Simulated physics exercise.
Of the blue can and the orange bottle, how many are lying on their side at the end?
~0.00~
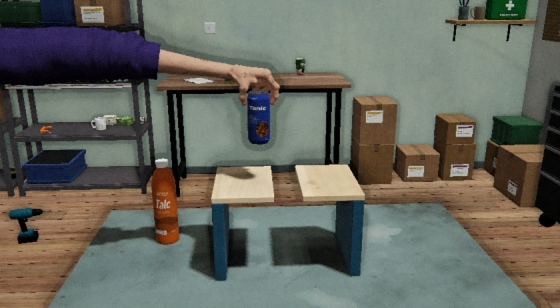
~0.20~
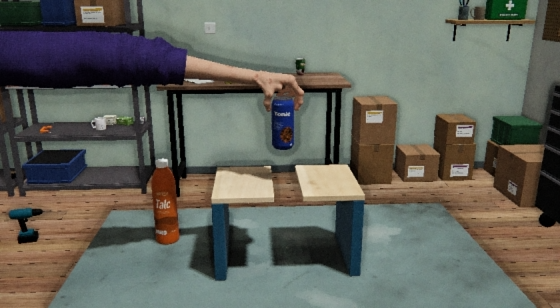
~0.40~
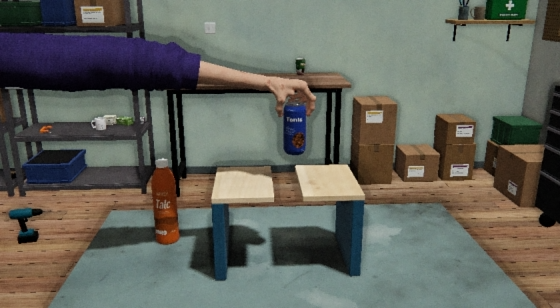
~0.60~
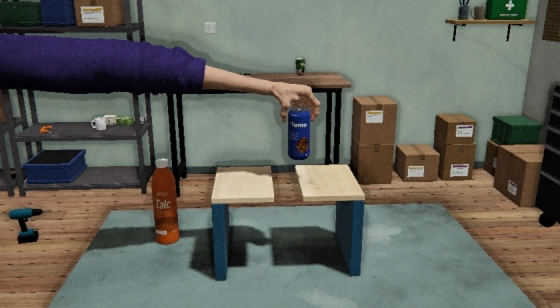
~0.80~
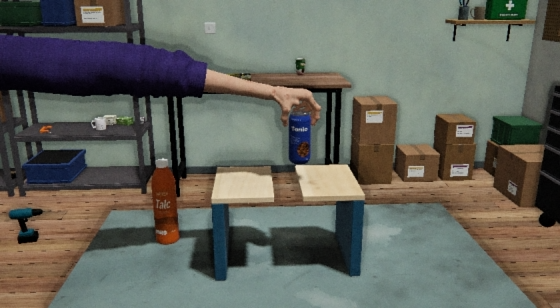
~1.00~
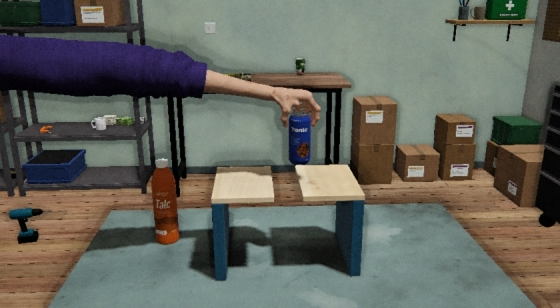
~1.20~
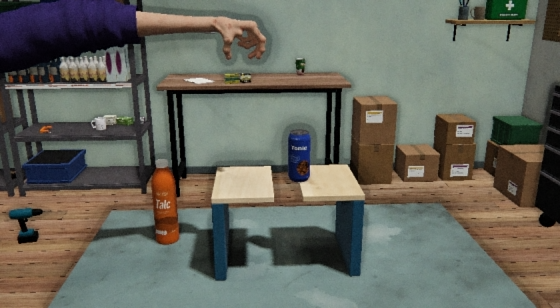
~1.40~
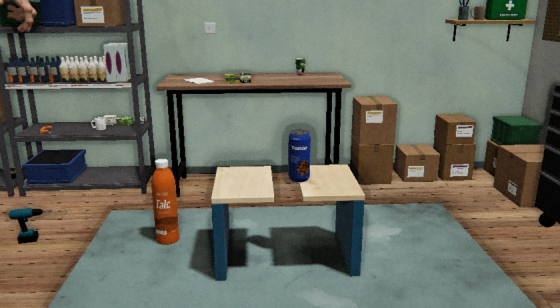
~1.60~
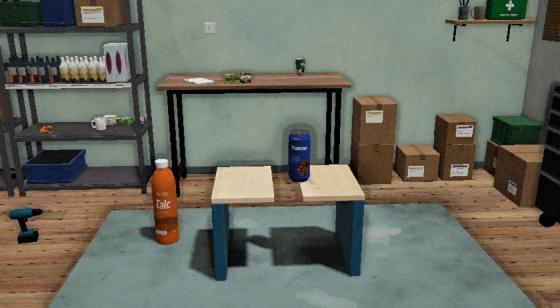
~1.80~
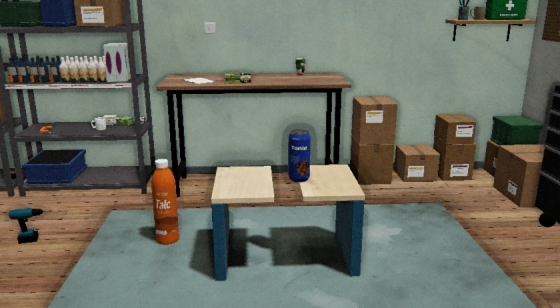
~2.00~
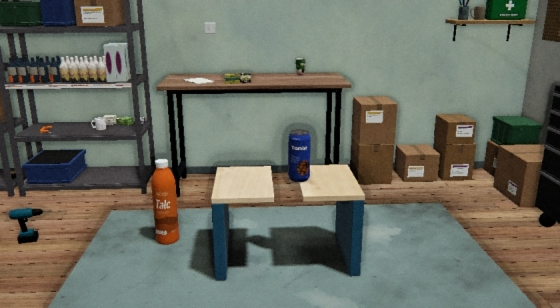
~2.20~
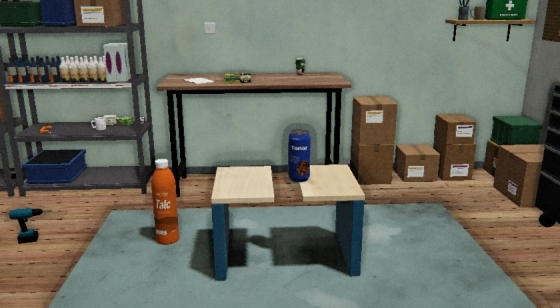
None of them are lying down, as both the blue can and the orange bottle are still upright.
